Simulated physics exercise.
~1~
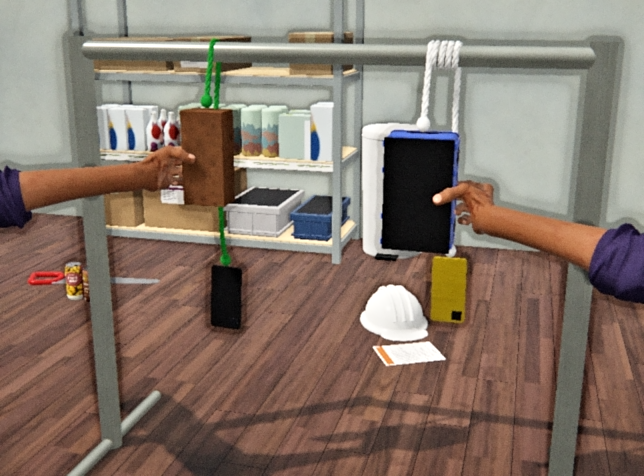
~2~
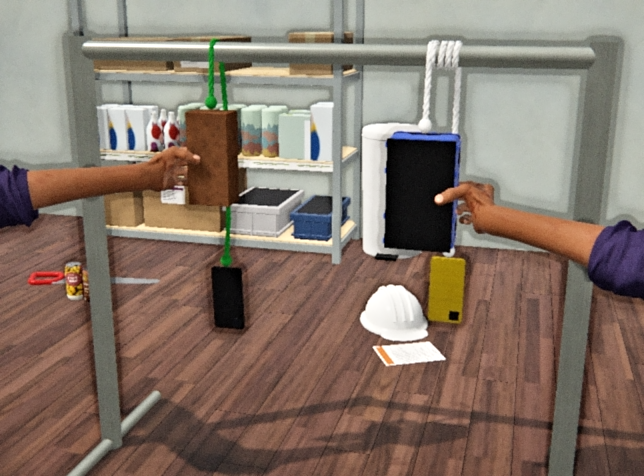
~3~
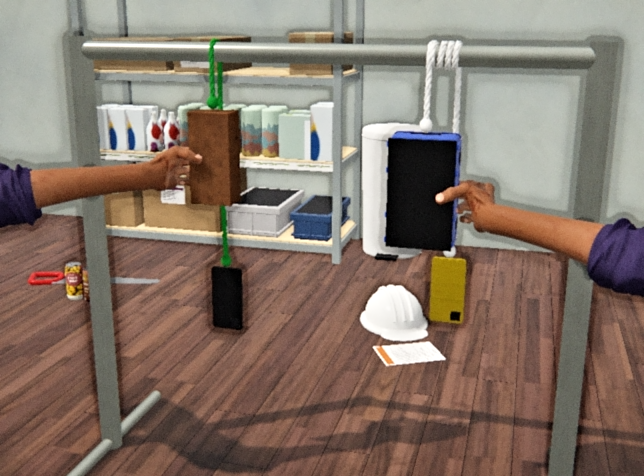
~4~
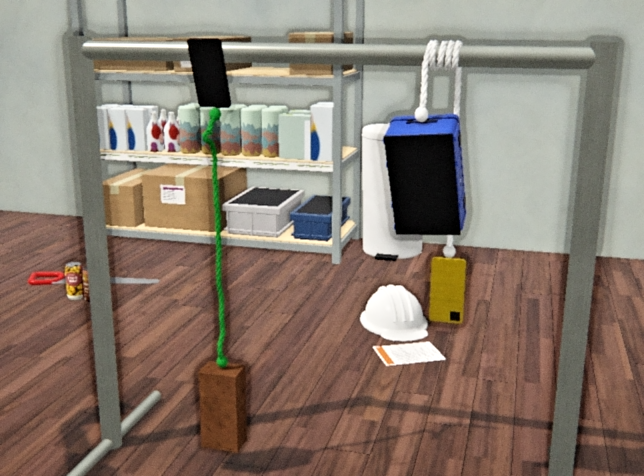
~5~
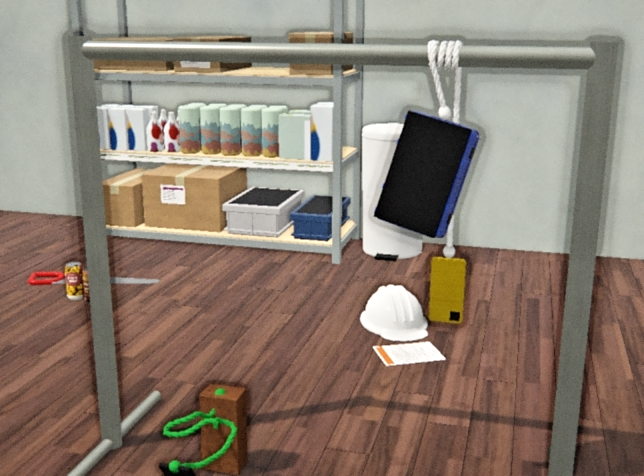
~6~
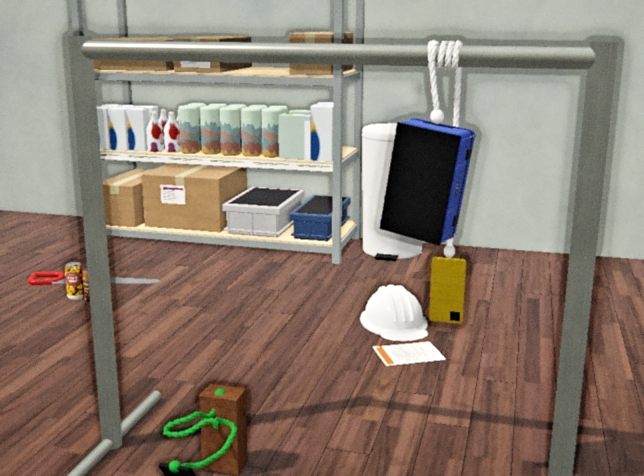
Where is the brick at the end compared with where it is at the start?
At the start the brick is held up by a hand below the left part of the rail. At the end it rests on the floor beneath that spot, with the green rope beside it.
The brick drops to the floor once released, while the blue case stays hanging.
